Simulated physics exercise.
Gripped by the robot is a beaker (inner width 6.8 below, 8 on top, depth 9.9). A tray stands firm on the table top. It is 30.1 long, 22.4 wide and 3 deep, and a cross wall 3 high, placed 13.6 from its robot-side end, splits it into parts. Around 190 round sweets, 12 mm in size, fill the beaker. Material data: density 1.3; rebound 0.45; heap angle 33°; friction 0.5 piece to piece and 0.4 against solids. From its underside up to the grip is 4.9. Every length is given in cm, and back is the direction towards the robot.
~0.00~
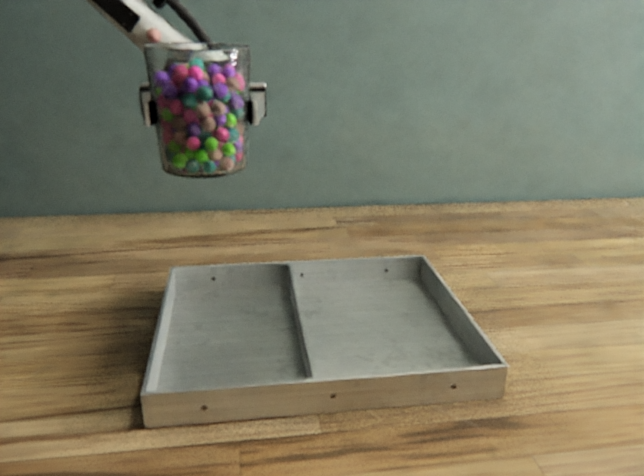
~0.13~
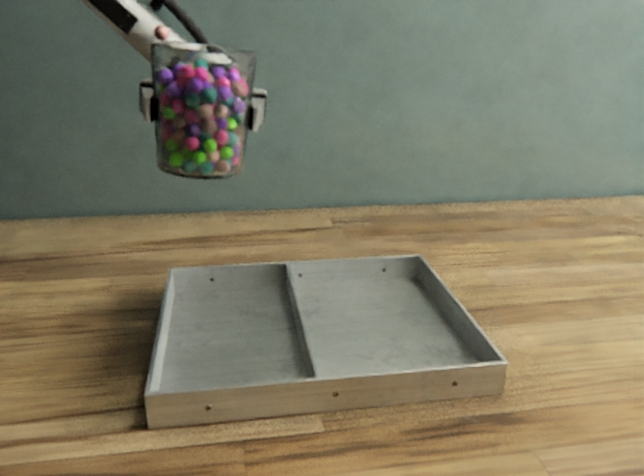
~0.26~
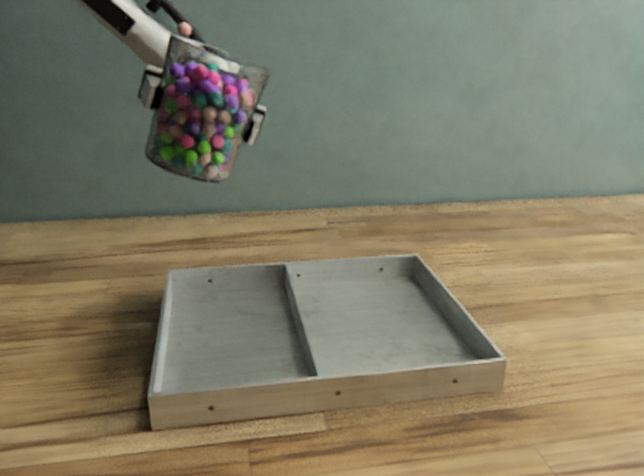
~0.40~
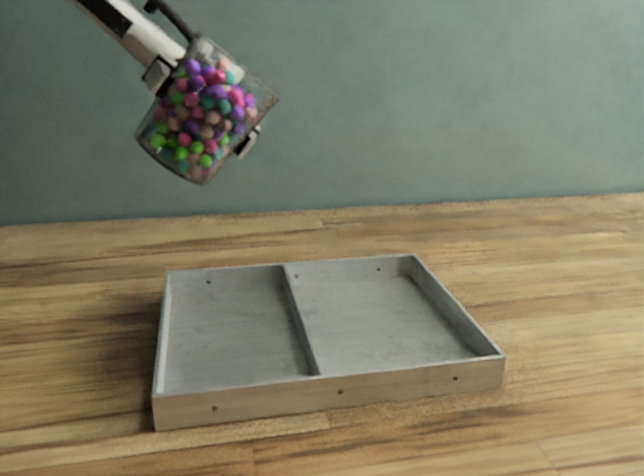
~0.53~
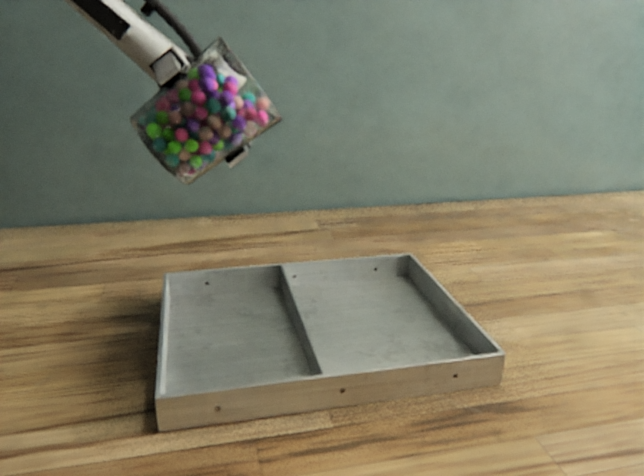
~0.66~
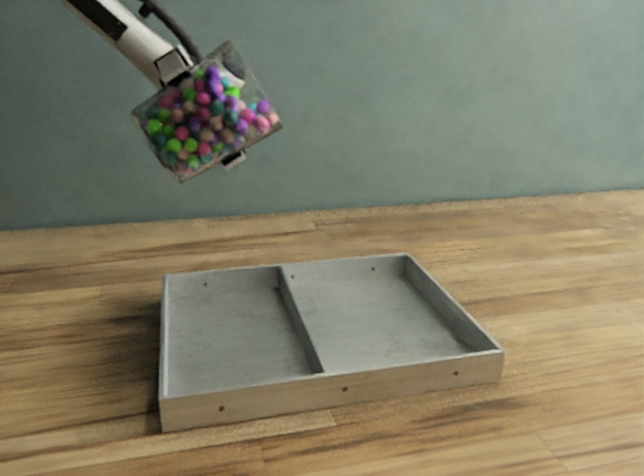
In this clip, a robot arm holds a clear beaker full of small, round, multicoloured sweets above a grey divided tray on a wooden table top, then tilts it steadily to the right as the sweets shift inside.
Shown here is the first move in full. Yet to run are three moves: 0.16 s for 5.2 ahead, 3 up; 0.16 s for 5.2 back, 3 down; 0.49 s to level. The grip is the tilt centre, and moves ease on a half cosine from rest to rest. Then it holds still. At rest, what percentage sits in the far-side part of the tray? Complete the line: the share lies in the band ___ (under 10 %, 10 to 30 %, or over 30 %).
The share lies in the band 10 to 30 %.
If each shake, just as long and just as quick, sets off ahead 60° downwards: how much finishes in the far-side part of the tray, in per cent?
Roughly 0 percent of it.
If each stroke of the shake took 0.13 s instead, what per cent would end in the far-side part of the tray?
That change gives some 40 percent.
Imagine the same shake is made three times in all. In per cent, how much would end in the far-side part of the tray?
It would then be around 30 per cent.
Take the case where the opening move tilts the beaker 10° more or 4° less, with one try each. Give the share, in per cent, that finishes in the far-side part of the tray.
About 35 and 15 per cent.
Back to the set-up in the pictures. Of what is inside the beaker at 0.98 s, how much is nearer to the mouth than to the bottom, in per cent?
My estimate is near 45 per cent.
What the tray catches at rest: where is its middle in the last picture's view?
Roughly at (349, 321) in the last picture.
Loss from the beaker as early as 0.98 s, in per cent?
20 %.
After 0.98 s, tilted 59° forward, highest piece 25 above the table; 145 in the beaker, 42 in flight or on a rim.
After 1.31 s, tilted 15° forward, highest piece 28 above the table; 143 in the beaker, 33 in the far-side part, 10 in the robot-side part, 1 on the table or floor.
After 1.67 s, level, highest piece 28 above the table; 143 in the beaker, 33 in the far-side part, 10 in the robot-side part, 1 on the table or floor.
After 2.72 s, level, highest piece 27 above the table; 143 in the beaker, 33 in the far-side part, 10 in the robot-side part, 1 on the table or floor.
In the end, 143 in the beaker, 33 in the far-side part, 10 in the robot-side part, 1 on the table or floor. That is 18 % in the far-side part of the tray.
